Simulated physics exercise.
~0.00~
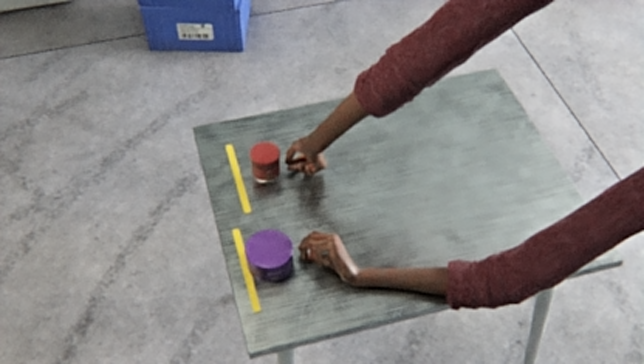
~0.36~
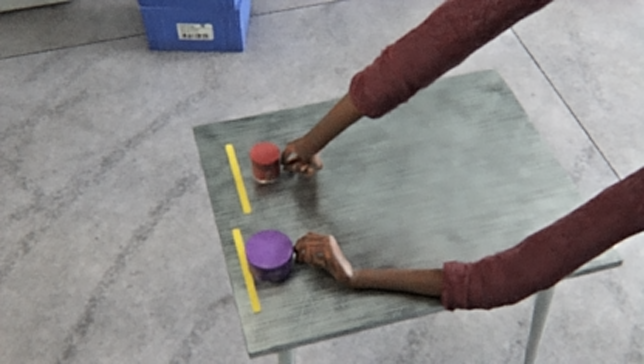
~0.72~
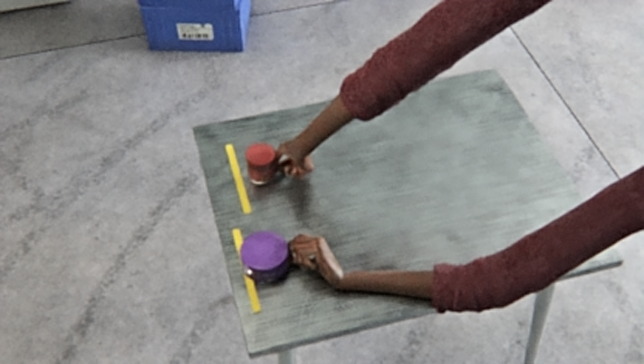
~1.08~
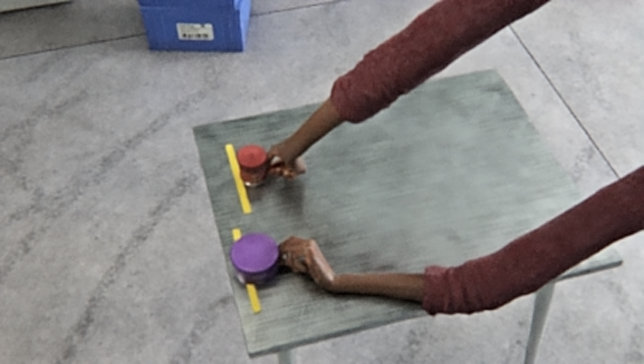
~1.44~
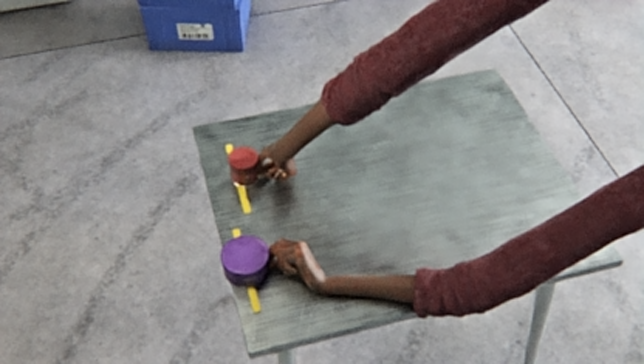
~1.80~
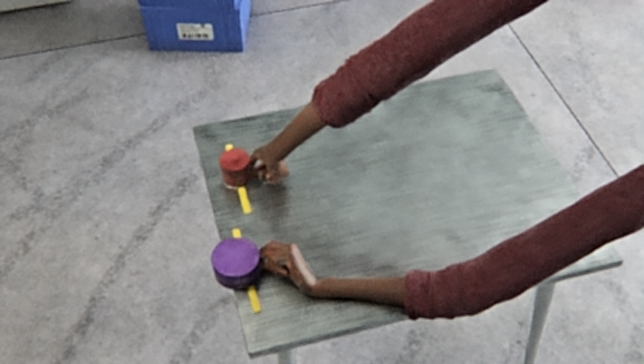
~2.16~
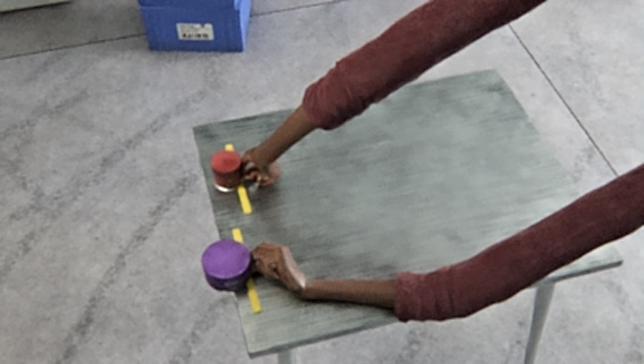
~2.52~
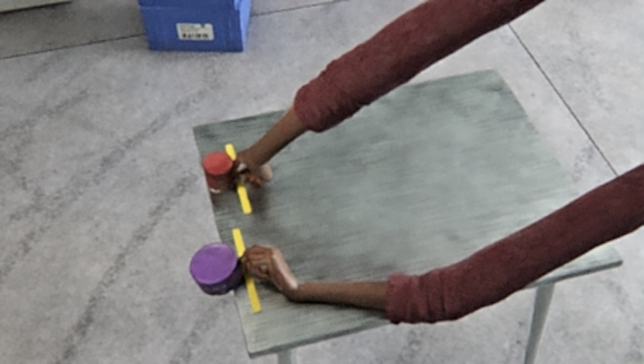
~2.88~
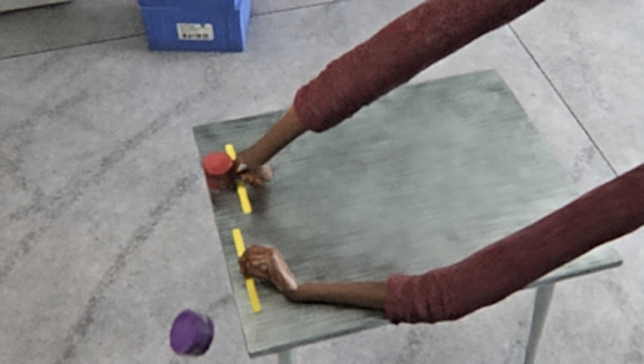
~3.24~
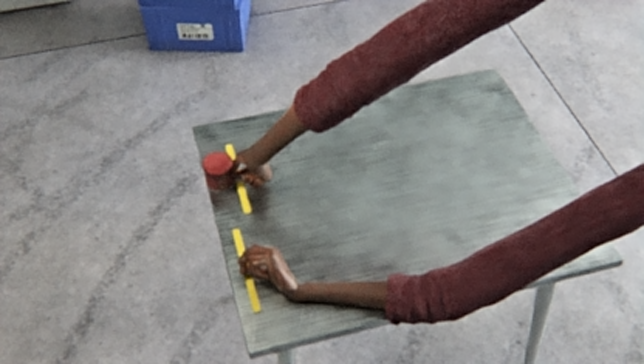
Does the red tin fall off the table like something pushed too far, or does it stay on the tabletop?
The red tin stays on the tabletop, resting near the left edge, while the purple tub drops off.
